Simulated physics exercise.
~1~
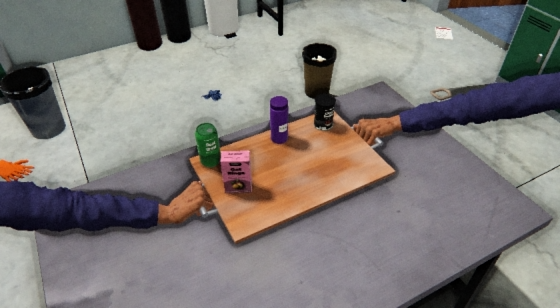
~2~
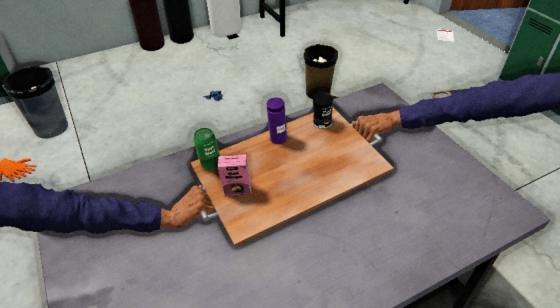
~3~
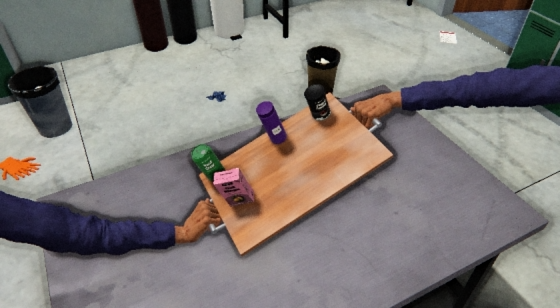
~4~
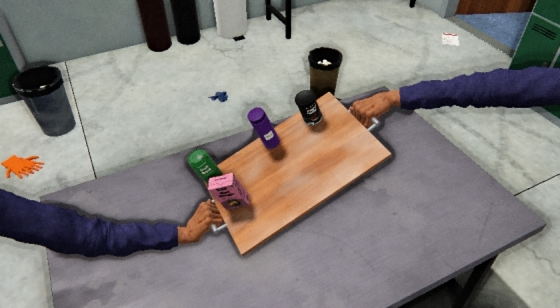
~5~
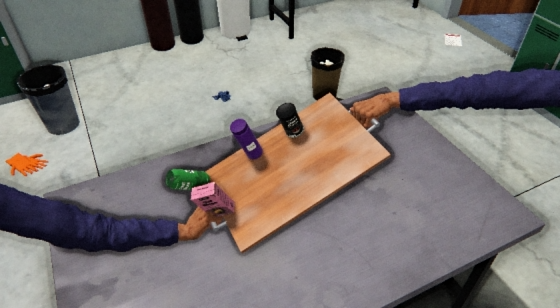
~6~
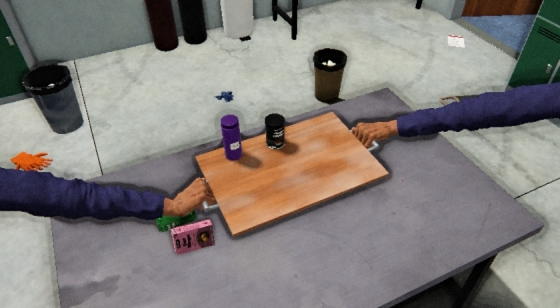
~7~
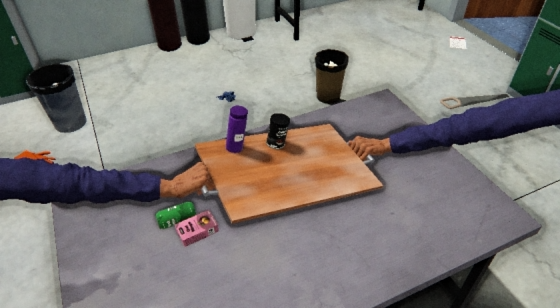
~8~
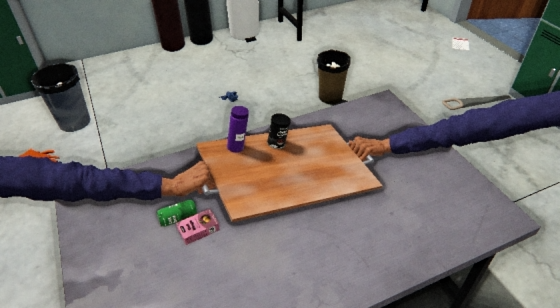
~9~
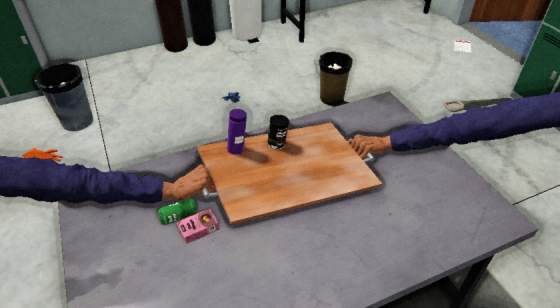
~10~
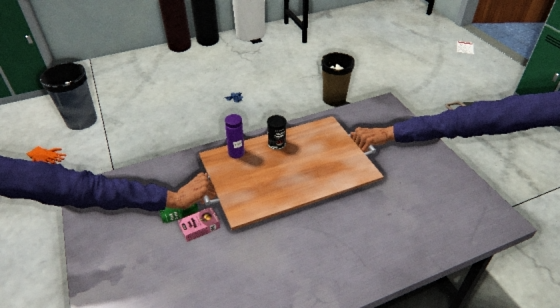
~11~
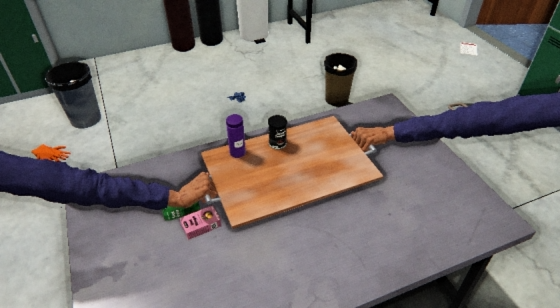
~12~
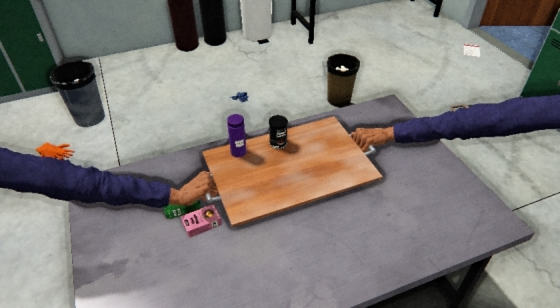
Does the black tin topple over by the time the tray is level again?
No, the black tin slides to the left across the tray but is still standing on it at the end.
